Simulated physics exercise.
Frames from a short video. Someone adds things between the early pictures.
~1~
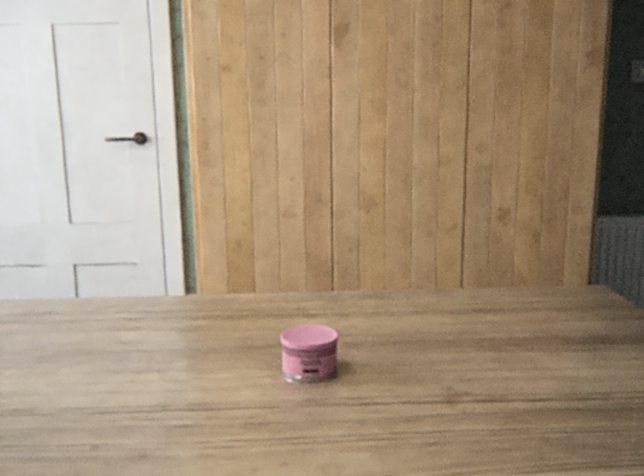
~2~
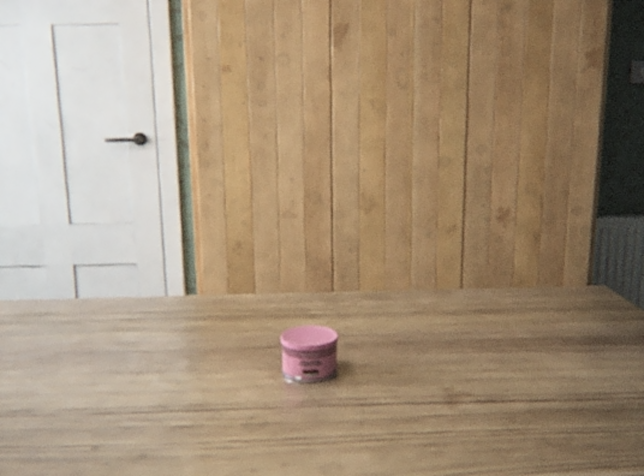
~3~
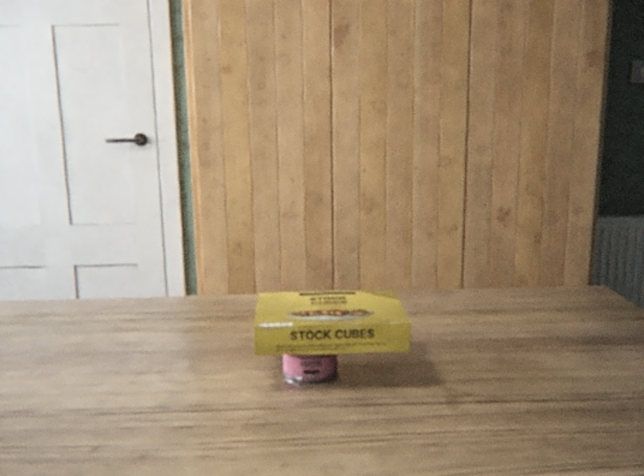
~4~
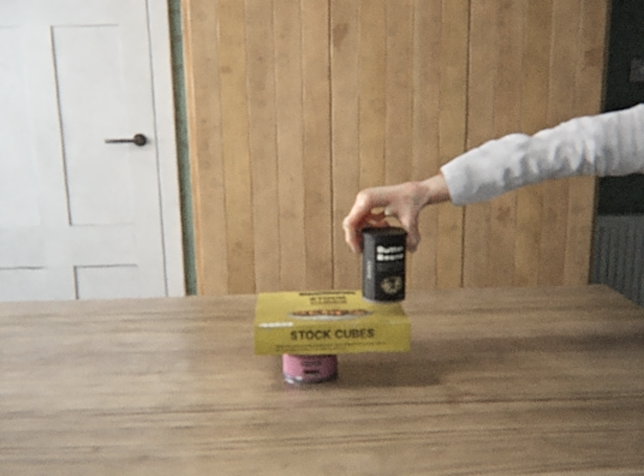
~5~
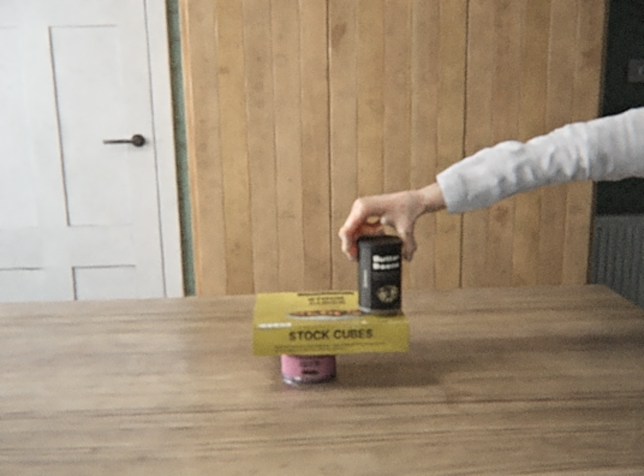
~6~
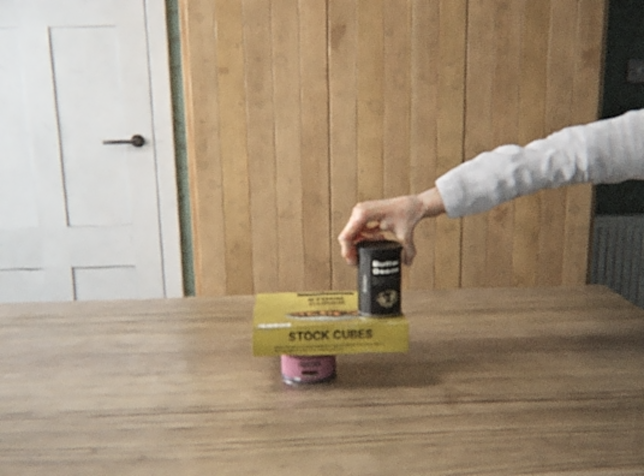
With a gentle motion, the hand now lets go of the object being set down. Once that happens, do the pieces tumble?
Yes, I predict it will be unstable.
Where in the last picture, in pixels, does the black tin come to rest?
The object finishes somewhere near (495, 353).
Then, 0.40 s past the last view, black tin now fallen; yellow packet rocked 39° from its first pose.
Then, 0.50 s past the last view, yellow packet rocked 26° from its first pose.
Finally, fallen, black tin; the other 2 still in place. Final places as the last picture's camera would see them, black tin near (494, 353). The stack gives way.
